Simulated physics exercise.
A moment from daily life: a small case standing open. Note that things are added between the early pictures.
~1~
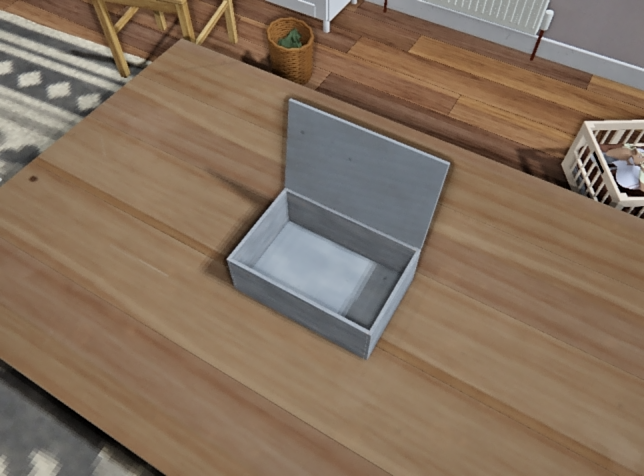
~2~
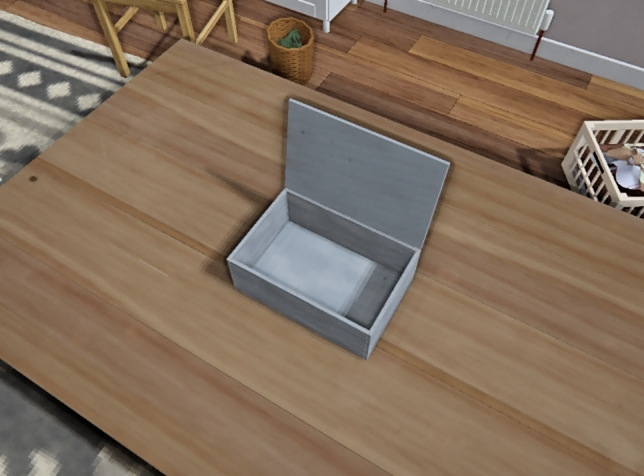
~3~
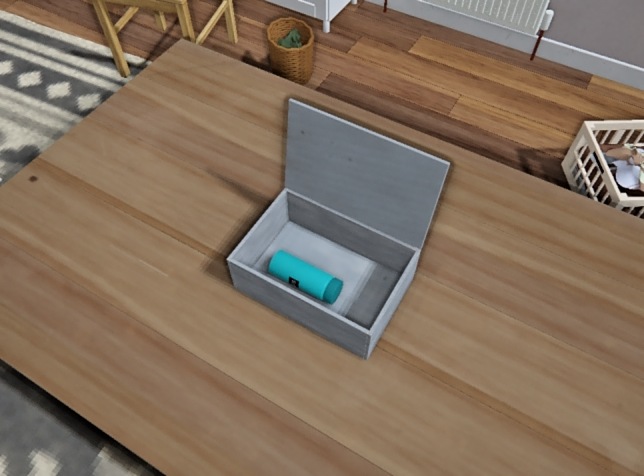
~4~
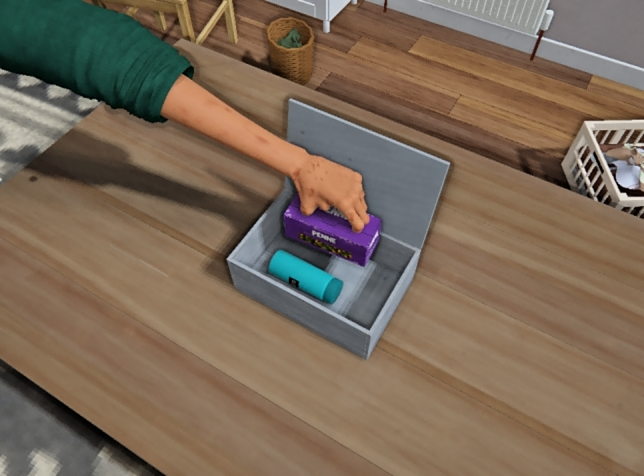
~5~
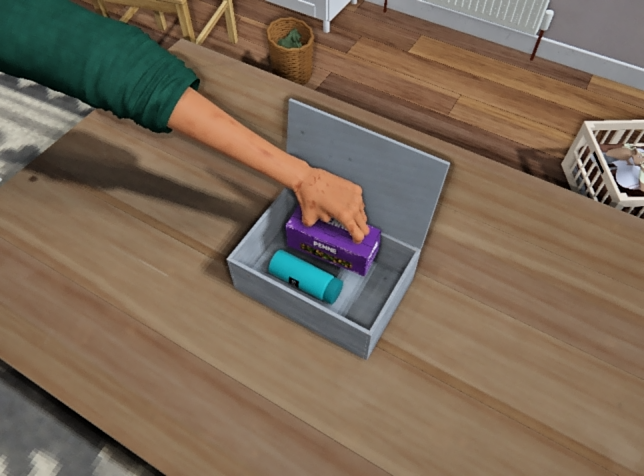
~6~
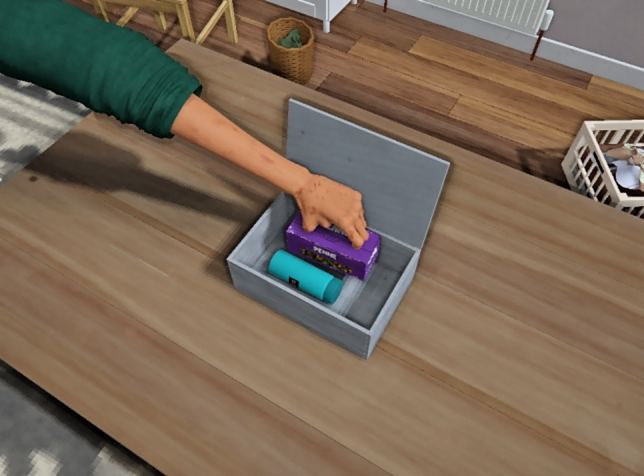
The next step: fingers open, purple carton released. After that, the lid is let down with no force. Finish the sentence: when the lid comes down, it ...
... shuts properly.
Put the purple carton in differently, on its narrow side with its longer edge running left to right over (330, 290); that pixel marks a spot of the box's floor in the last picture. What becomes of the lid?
The lid settles shut this time.
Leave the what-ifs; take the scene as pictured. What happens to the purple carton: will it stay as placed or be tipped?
By the end the purple carton has kept its angle.
Then, 1.00 s later than the last frame, lid starting down; purple carton moved a little near (336, 254); turquoise shaker moved about its own width.
Then, 1.60 s later than the last frame, lid 58° above the rim; purple carton moved a little near (336, 254); turquoise shaker moved about its own width.
Then, 2.10 s later than the last frame, lid 15° above the rim; purple carton moved a little near (336, 254); turquoise shaker moved about its own width.
When it is over, lid shut; moved from the start, purple carton and turquoise shaker. End places, in pixels of the last picture, purple carton near (336, 254).
